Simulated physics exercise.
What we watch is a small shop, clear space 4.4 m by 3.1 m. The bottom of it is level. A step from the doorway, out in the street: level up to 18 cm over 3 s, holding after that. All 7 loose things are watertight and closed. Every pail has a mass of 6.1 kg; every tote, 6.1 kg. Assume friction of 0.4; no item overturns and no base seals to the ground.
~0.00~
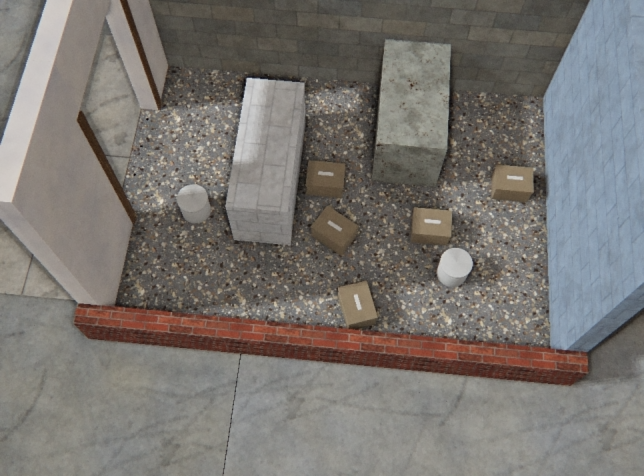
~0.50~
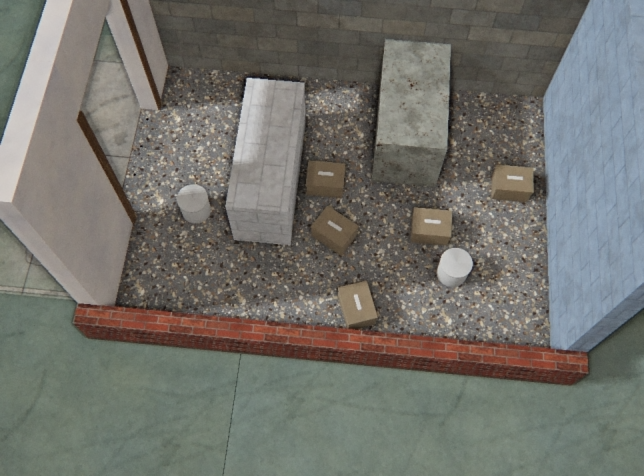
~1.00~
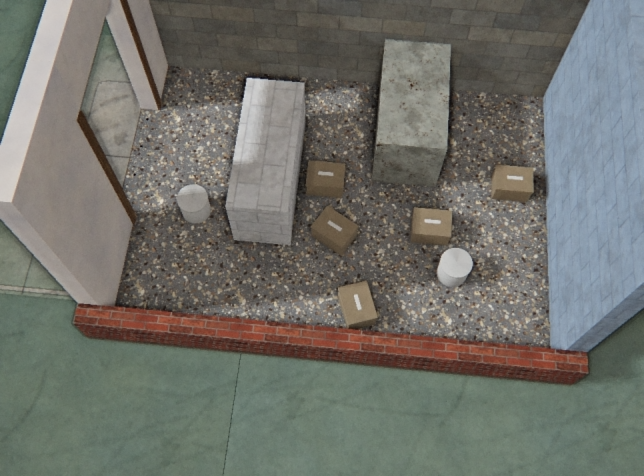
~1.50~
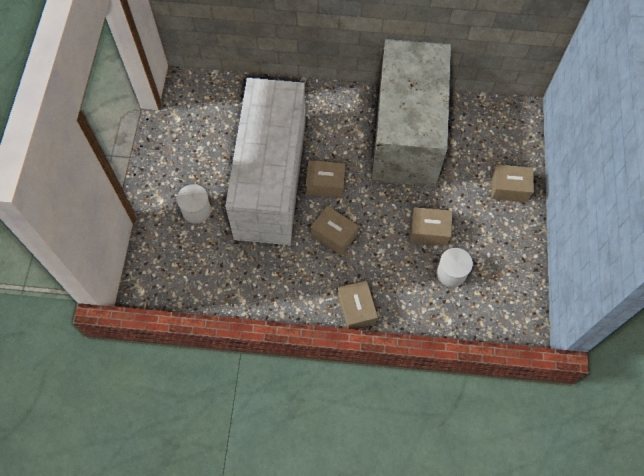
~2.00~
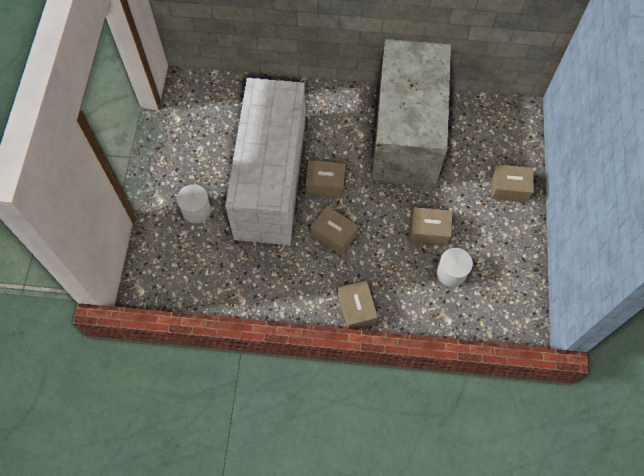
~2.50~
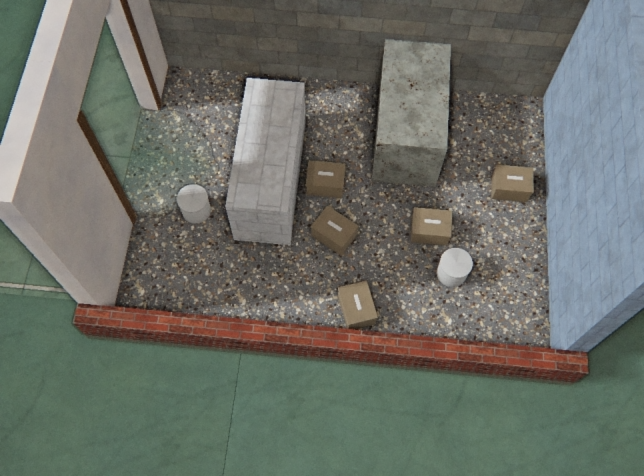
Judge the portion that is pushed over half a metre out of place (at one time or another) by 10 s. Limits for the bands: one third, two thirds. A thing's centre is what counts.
Band: Middle, one third to two thirds.
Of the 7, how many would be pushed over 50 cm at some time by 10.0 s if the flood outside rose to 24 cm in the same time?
Then it comes to 6.
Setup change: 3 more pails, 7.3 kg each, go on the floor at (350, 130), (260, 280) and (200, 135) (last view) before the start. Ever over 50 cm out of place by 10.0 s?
The first one tops the mark, the next stays inside the mark, and the last tops the mark.
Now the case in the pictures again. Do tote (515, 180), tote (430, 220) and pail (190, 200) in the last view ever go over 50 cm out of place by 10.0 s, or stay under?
In turn: Under, short of it, over.
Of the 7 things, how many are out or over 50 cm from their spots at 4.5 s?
I get 1.
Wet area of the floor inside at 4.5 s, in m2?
At that time the wet patch spans about 4.0 m2.
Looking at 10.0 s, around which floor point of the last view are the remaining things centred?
Around (390, 255).
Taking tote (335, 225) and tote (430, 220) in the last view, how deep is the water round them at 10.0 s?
About 8 and 2 cm.
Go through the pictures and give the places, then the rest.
A pail at (192, 198) rests on the ground; a tote at (358, 302), on the bottom; 0.0 m2 under water; 0 of 7 have shifted, in the first picture.
A pail at (192, 198), on the bottom; a tote at (358, 302), on the bottom; 0.0 m2 under water; 0 of 7 have shifted, in the second picture.
A pail at (192, 198), on the bottom; a tote at (358, 302), on the bottom; 0.0 m2 under water; 0 of 7 have shifted, in the third picture.
A pail at (192, 198) rests on the ground; a tote at (358, 302) rests on the ground; water covers 0.0 m2; 0 of 7 have shifted, in the fourth picture.
A pail at (192, 198) rests on the ground; a tote at (358, 302), on the bottom; 0.1 m2 under water; 0 of 7 have shifted, in the fifth picture.
A pail at (192, 198) rests on the ground; a tote at (358, 302) rests on the ground; 0.7 m2 under water; 0 of 7 have shifted, in the sixth picture.
After 3.5 s 0 of 7 are over 50 cm from their spots; 0 afloat.
After 4.5 s 1 of 7 are over 50 cm from their spots; 0 afloat.
After 7.0 s 0 of 7 are over 50 cm from their spots; 1 afloat.
After 10.0 s 4 of 7 are over 50 cm from their spots, and 4 have been at some point; 4 afloat.
